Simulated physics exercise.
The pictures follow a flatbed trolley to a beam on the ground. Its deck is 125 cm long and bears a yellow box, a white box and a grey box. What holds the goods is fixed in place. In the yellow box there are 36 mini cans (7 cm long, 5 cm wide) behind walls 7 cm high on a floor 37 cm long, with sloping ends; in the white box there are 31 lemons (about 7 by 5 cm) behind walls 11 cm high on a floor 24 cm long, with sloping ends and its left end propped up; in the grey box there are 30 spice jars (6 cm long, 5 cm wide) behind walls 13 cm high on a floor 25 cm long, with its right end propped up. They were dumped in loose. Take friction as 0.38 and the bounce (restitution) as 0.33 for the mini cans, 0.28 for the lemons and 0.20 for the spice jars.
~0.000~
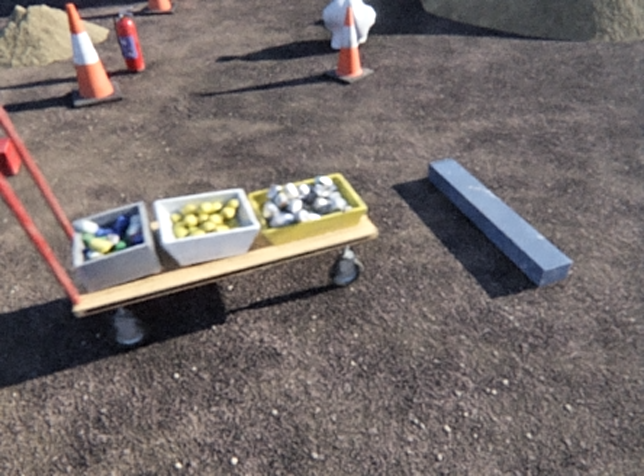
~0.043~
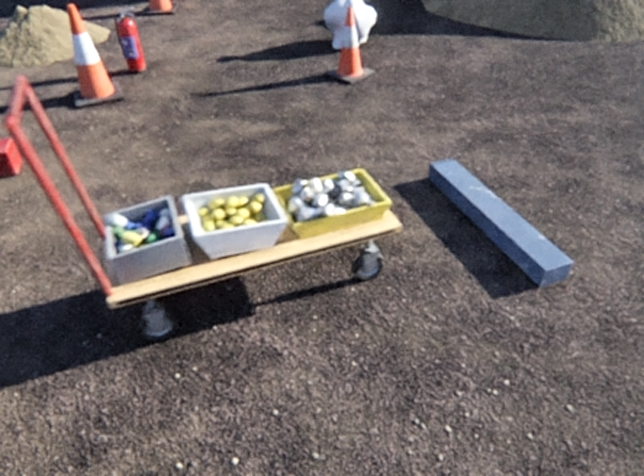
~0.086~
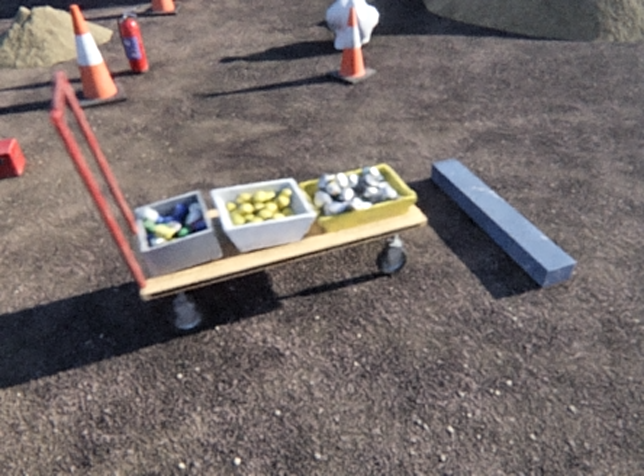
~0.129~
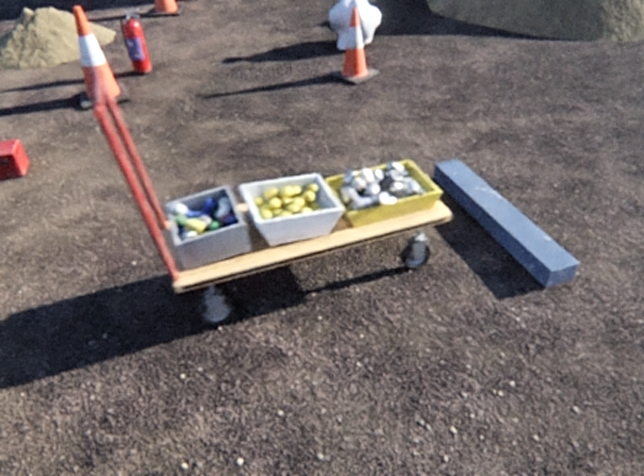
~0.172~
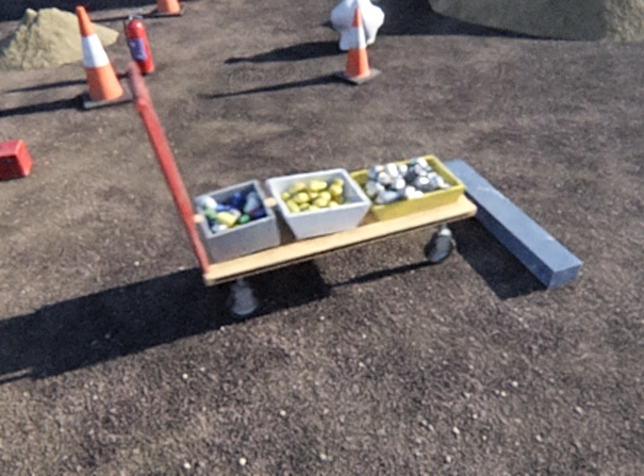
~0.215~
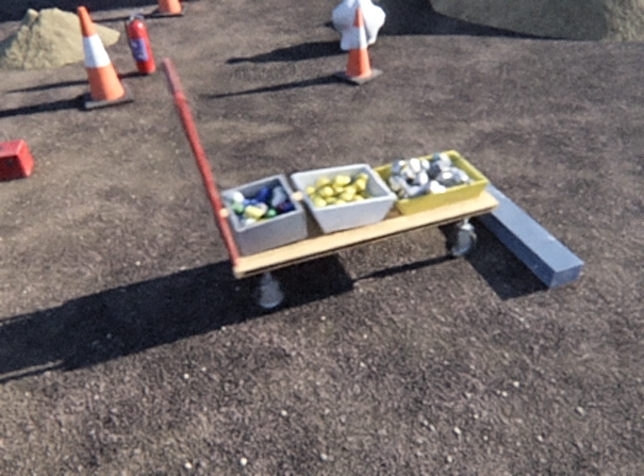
Flatbed trolley with a red handle rolling right across dark gravelly ground, carrying three open boxes of small items towards a grey beam.
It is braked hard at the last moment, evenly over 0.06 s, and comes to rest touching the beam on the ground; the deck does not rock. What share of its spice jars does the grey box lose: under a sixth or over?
Fewer than one in six of the spice jars leave the grey box.
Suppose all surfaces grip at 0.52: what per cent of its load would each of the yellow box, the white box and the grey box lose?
Then yellow box 40, white box 10, grey box 0 per cent.
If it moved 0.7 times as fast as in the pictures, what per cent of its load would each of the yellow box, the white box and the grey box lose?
In that case yellow box 20, white box 0, grey box 0 per cent.
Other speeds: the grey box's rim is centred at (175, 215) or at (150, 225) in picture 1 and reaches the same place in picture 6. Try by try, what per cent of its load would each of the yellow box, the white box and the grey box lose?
Yellow box 10 then 10, white box 0 then 0, grey box 0 then 0 per cent.
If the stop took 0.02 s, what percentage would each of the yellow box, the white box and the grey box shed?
In that case yellow box 40, white box 20, grey box 10 per cent.
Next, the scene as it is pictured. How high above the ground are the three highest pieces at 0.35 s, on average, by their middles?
Some 52 cm up.
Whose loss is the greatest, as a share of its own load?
It is the yellow box.
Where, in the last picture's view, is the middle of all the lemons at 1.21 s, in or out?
At about (397, 189).
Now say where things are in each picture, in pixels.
In the first frame (each is followed by its nearest rim corner in this view; the camera pans a little), grey box, (78, 265); white box, (166, 242); 76 cm short of the stop; none out.
The second frame shows grey box, (112, 257); white box, (197, 235); 64 cm short of the stop.
The third frame shows grey box, (145, 250); white box, (228, 229); 53 cm short of the stop.
The fourth frame shows grey box, (179, 243); white box, (259, 222); 41 cm short of the stop.
The fifth frame shows grey box, (210, 236); white box, (288, 216); 30 cm short of the stop.
The sixth frame shows grey box, (240, 229); white box, (316, 210); 18 cm short of the stop; none out.
After 0.25 s, the brake bites.
After 0.35 s, yellow box 35 in, 1 out, white box 31 in, 0 out and grey box 30 in, 0 out.
After 0.47 s, yellow box 30 in, 6 out, white box 28 in, 3 out and grey box 30 in, 0 out.
After 0.70 s, yellow box 24 in, 12 out, white box 24 in, 7 out and grey box 28 in, 2 out.
Outcome (at 1.21 s), yellow box 24 in, 12 out, white box 24 in, 7 out and grey box 28 in, 2 out. Asked share, 2 of 30, 7 per cent.
